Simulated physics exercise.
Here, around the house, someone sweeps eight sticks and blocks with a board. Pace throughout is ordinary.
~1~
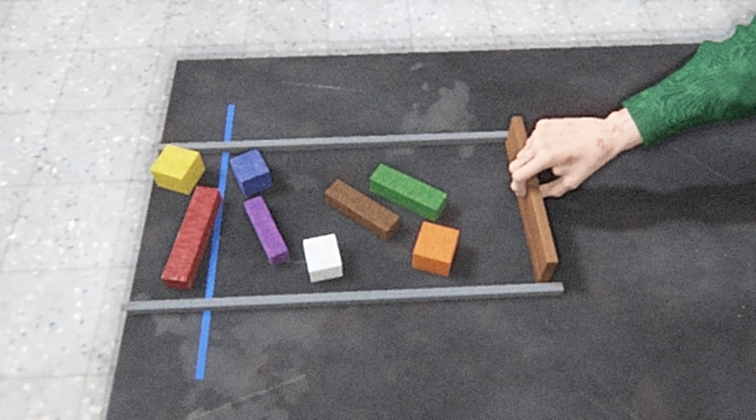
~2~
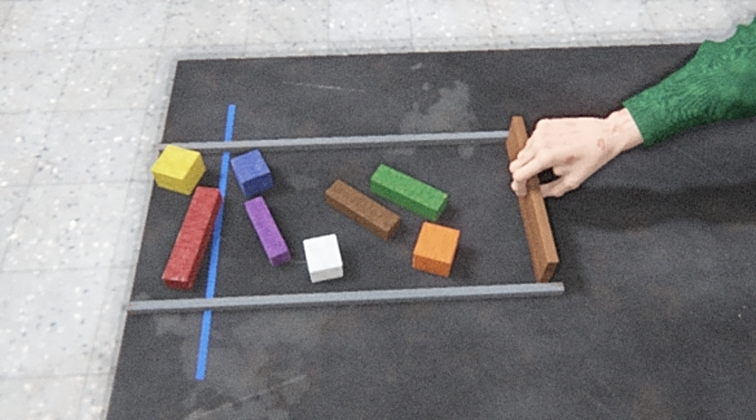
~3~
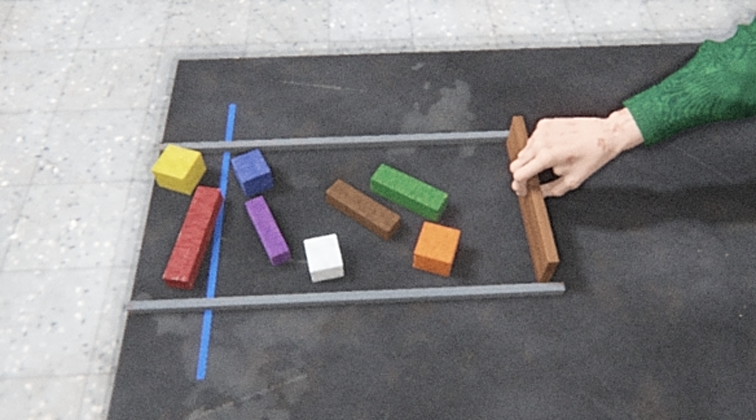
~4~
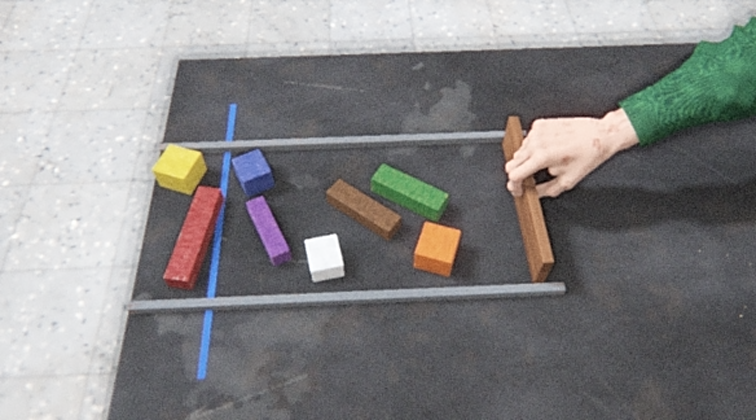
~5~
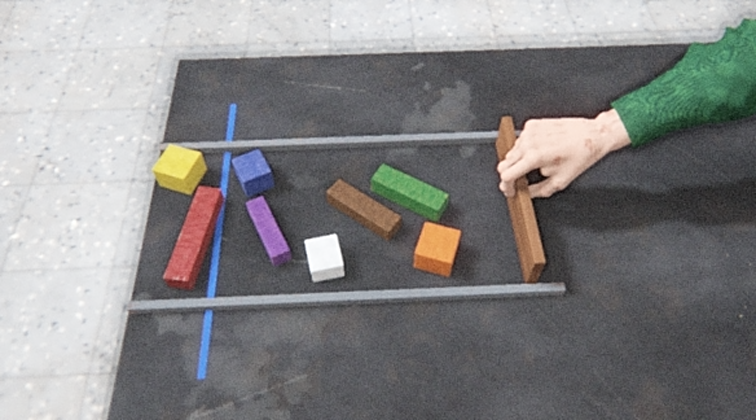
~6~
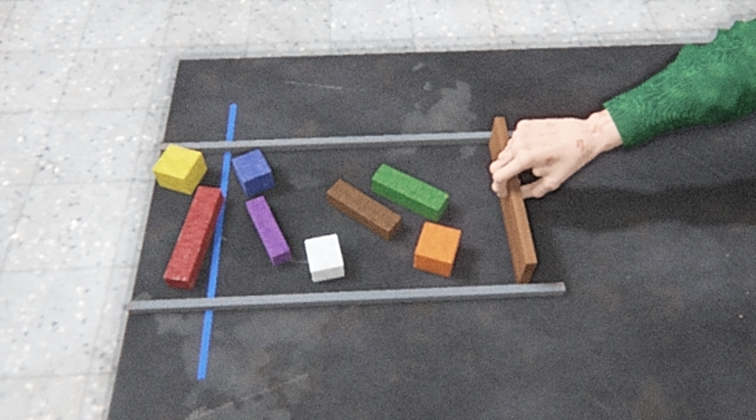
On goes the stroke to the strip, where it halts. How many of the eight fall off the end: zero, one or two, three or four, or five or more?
Most likely the ones that land below will number fewer than three, yet some.
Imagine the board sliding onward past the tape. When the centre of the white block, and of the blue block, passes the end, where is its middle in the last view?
Points: About (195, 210) and about (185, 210).
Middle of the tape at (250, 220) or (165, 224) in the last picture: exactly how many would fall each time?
In that order 0 and 6.
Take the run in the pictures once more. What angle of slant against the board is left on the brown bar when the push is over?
It sits some 30° out of line.
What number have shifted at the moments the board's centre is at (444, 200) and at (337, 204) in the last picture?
2 at one spot and 5 at the other.
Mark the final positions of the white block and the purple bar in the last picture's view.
They finish at roughly (158, 271) and (143, 243) respectively.
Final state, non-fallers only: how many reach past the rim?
Looks like 2 of them.
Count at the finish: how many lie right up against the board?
It's touching 3 at the end.
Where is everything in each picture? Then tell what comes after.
In the first frame, yellow block (178, 169); red bar (194, 236); blue block (252, 173); board (529, 196); tape (218, 222).
In the second frame, red bar (195, 236); brown bar (363, 210).
In the third frame, blue block (253, 173); white block (324, 258).
In the fourth frame, yellow block (180, 170); purple bar (269, 230).
In the fifth frame, red bar (196, 236); green bar (410, 193).
In the sixth frame, yellow block (180, 170); red bar (196, 236); blue block (254, 173); board (511, 197); tape (220, 221).
Soon after, none off yet; yellow block at rest near (180, 170); red bar at rest near (196, 236); blue block at rest near (254, 173).
At rest, the number that fall off is one or two; fallen, red bar.
